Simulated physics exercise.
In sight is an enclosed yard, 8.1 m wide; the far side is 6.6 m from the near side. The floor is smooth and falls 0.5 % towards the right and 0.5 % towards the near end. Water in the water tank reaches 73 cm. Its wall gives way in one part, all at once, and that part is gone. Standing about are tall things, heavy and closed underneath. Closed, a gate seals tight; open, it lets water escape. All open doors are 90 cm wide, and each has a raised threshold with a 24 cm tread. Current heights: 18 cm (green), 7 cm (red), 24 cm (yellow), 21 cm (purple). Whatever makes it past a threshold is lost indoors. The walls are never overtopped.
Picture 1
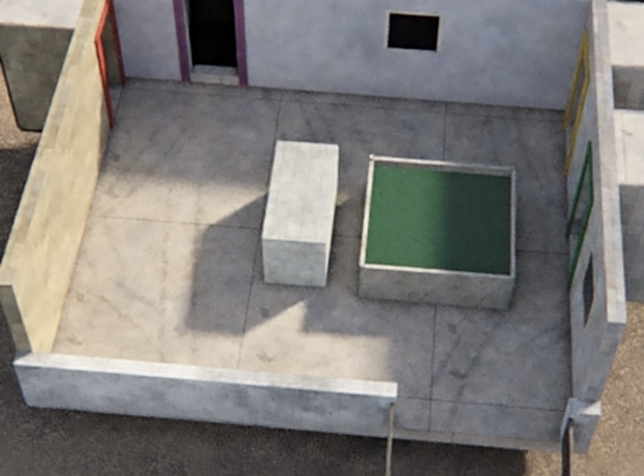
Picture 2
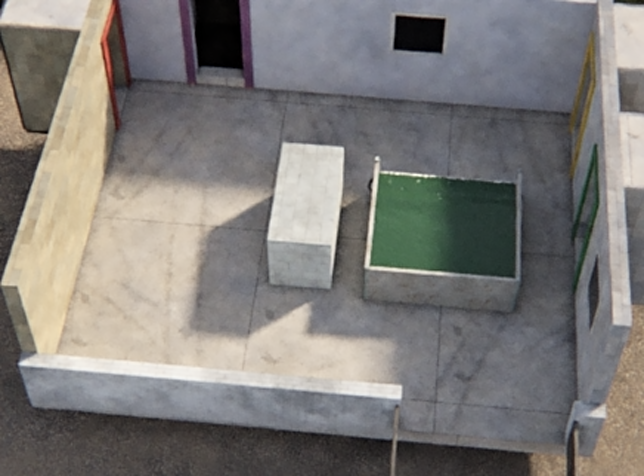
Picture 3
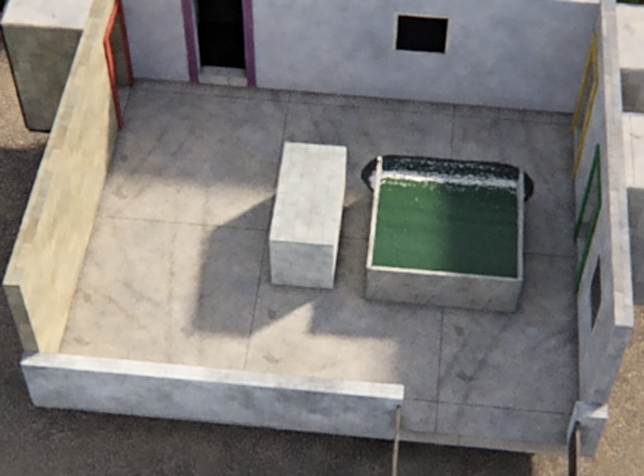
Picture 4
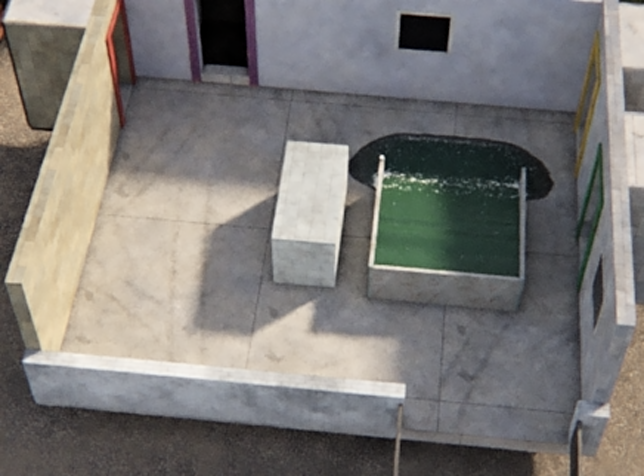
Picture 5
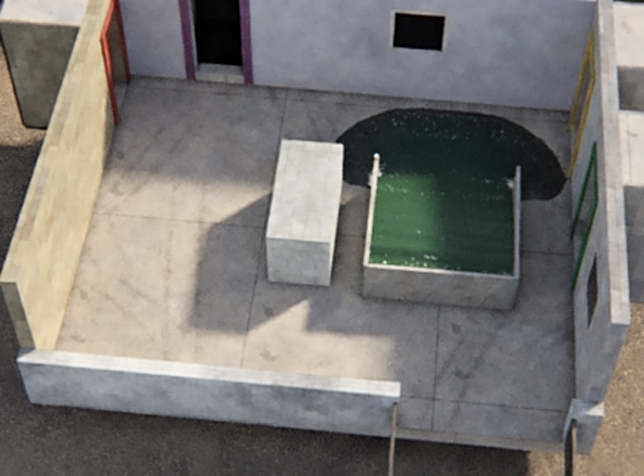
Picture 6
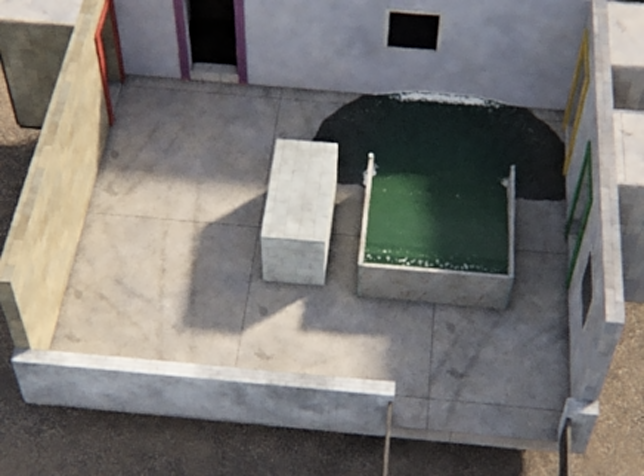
A walled yard held a pale block and a tank of green water; the tank's far side vanished, and water poured out, spreading in a widening dark pool until it reached the back wall.
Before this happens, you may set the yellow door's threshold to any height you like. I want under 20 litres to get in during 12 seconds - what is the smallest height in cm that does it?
You would need about 33 cm.
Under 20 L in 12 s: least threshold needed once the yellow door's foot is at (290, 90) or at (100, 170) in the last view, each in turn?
You'd want about 9.5 cm there first, then about 11.0 cm.
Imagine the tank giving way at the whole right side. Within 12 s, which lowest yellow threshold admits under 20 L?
The answer is some 14.0 cm.
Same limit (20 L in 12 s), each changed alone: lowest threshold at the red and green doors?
You'd want about 19 centimetres at red and about 5.0 centimetres at green.
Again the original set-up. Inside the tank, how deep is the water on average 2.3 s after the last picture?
Roughly 17 cm on average.
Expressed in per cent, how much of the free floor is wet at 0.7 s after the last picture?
Roughly 20 percent.
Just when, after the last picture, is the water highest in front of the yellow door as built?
The depth peaks at about 1.8 seconds.
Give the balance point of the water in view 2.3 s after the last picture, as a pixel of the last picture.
(417, 164), roughly.
Then, 0.7 s after the last picture water covers 20 % of the floor, deepest (50 cm) near (447, 104); 14 cm at the yellow door, 0 litres in over its 24 cm threshold.
Then, 2.3 s after the last picture water covers 40 % of the floor, deepest (38 cm) near (556, 121); 35 cm at the yellow door, 56 litres in over its 24 cm threshold.
Then, 11.3 s after the last picture water covers 95 % of the floor, deepest (11 cm) near (556, 143); 10 cm at the yellow door, 86 litres in over its 24 cm threshold.
At the yellow door as built, the water peaked near 36 cm, 1.7 s after the last picture.
Run again over the same 12 s with other heights there, 44 litres in over 28.5 cm, 5 litres over 38.5 cm. The limit of 20 litres is kept from about 33 cm up.
